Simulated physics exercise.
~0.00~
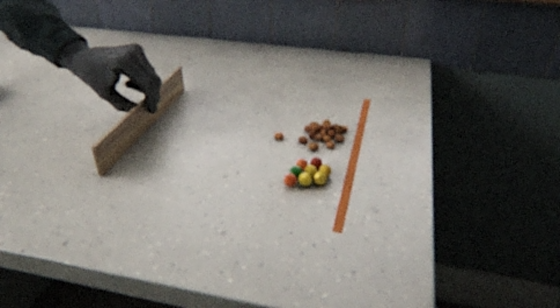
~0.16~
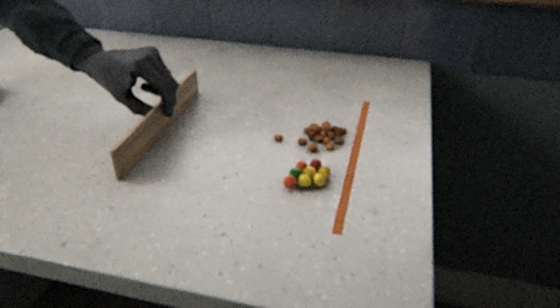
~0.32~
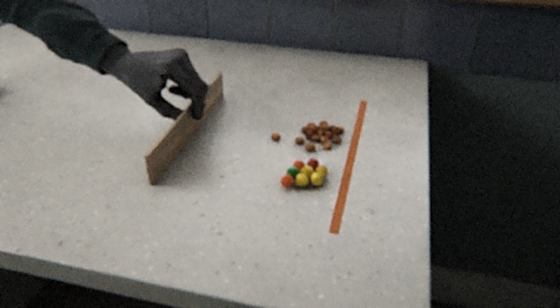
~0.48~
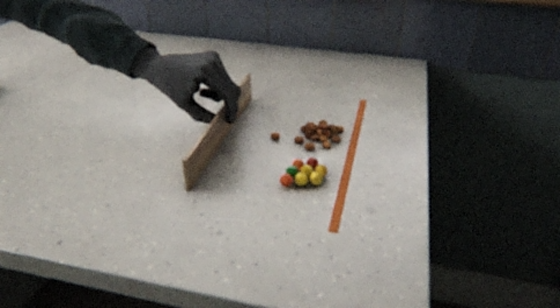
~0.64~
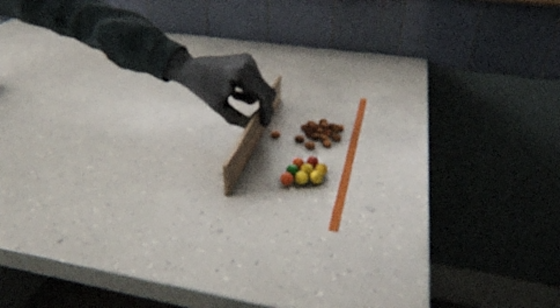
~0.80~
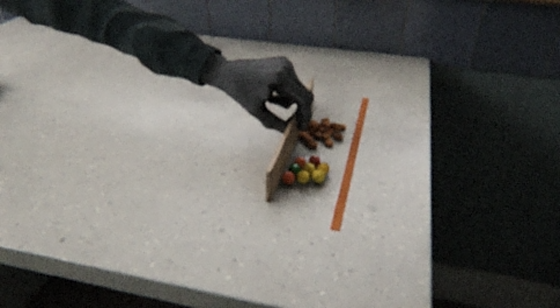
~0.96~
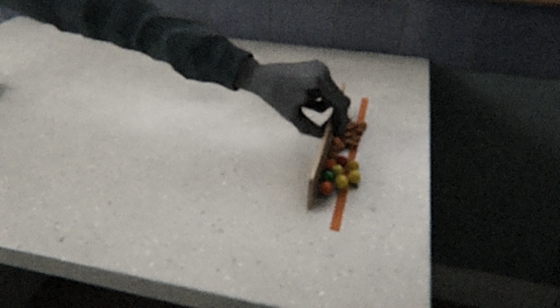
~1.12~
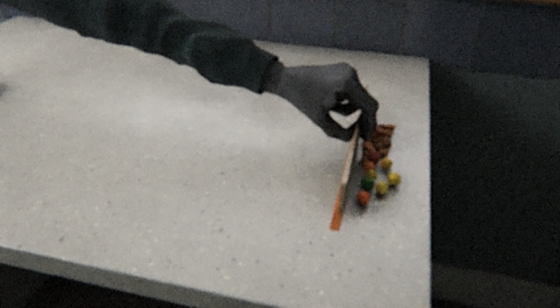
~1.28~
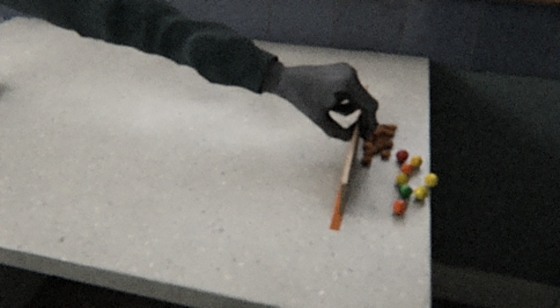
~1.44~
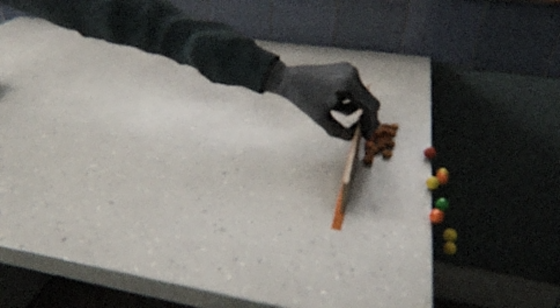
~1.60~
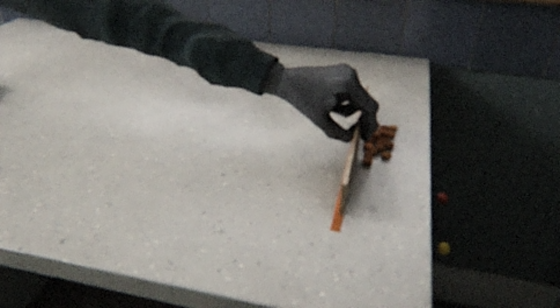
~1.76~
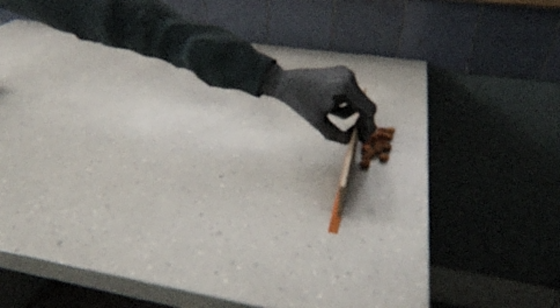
In this clip, a gloved hand slides an upright wooden strip rightward across a speckled table, pushing a pile of small brown pieces and a cluster of colorful balls, then stops at the orange tape; the balls roll off the right edge while the brown pieces stay on the table.
